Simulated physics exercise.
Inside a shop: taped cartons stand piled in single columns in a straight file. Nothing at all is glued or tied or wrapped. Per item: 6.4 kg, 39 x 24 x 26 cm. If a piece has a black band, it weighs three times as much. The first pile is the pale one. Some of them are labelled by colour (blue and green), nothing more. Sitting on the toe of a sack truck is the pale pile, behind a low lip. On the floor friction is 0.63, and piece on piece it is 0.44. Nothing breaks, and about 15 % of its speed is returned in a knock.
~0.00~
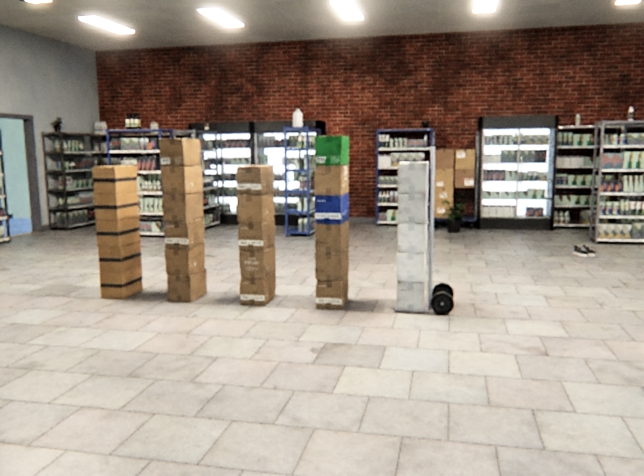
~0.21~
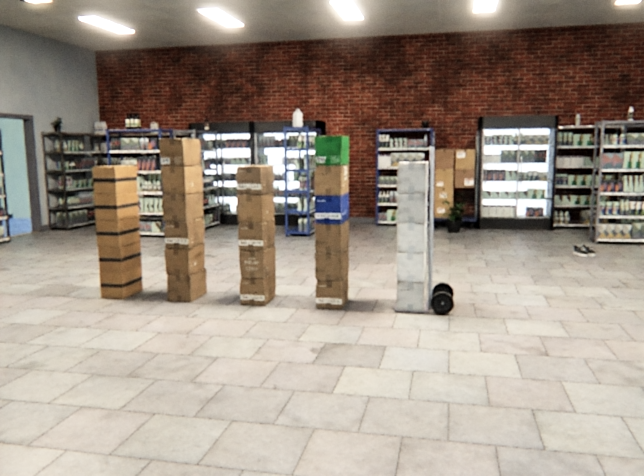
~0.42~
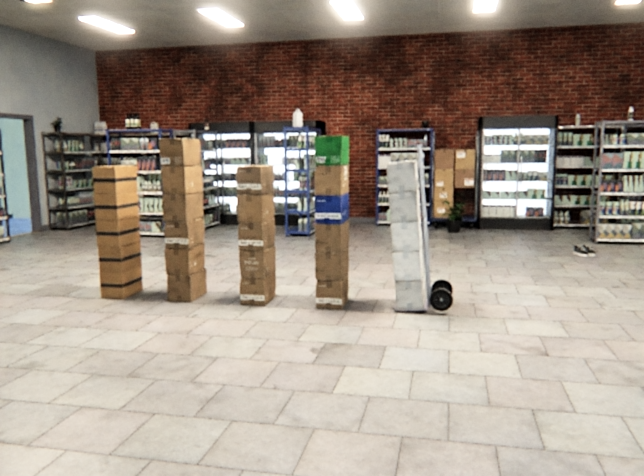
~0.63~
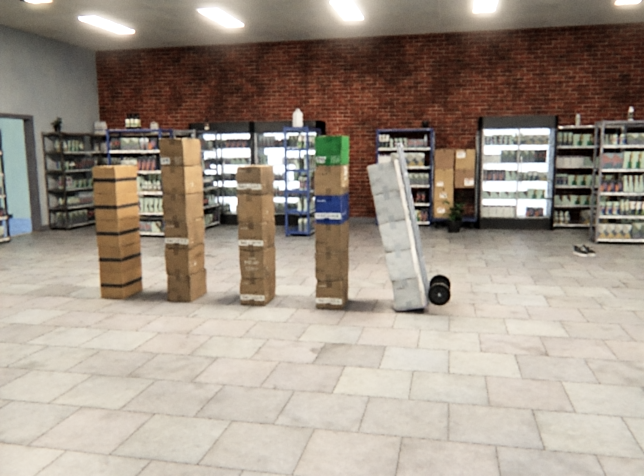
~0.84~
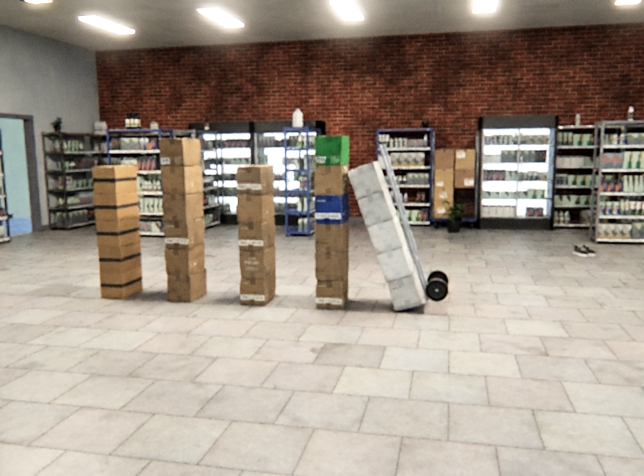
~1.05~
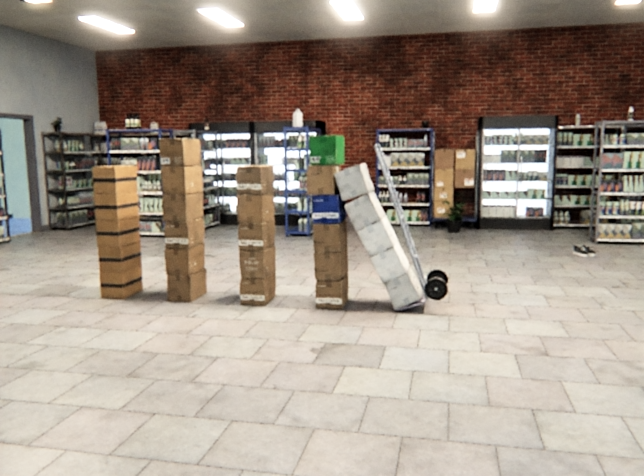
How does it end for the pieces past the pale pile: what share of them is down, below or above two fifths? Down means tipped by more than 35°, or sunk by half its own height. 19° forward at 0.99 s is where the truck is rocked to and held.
The share down is above two fifths.
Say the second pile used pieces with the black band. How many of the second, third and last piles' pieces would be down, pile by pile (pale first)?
In that case the second pile has 0 down, the third 0, the last 0.
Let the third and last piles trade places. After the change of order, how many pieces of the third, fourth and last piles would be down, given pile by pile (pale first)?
Third 4, fourth 6, last 5.
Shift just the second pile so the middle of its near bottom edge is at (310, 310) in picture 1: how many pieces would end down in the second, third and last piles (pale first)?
Pile tally - second: 3, third: 3, last: 5.
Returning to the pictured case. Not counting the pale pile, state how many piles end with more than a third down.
The answer is 4.
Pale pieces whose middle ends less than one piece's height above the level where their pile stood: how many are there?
Number of pale pieces - 2.
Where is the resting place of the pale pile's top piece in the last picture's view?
Close to (276, 245).
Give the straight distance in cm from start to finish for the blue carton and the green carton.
The blue one ends 120 cm from its start and the green one 180 cm.
By 2.00 s, 5 of the pale pile down; 4 of the 22 other cartons down; green carton tilted 29°, 16 cm lower; blue carton tilted 26°, 12 cm lower.
By 2.86 s, 5 of the pale pile down; 17 of the 22 other cartons down; green carton tilted 72°, 76 cm lower; blue carton tilted 52°, 55 cm lower.
When it is over (4.5 s), 5 of the pale pile down; 21 of the 22 other cartons down; green carton on its side; blue carton tilted 51°, 55 cm lower. That is 95 per cent. In pixels of the last frame, middles, green carton near (172, 238), blue carton near (225, 263).
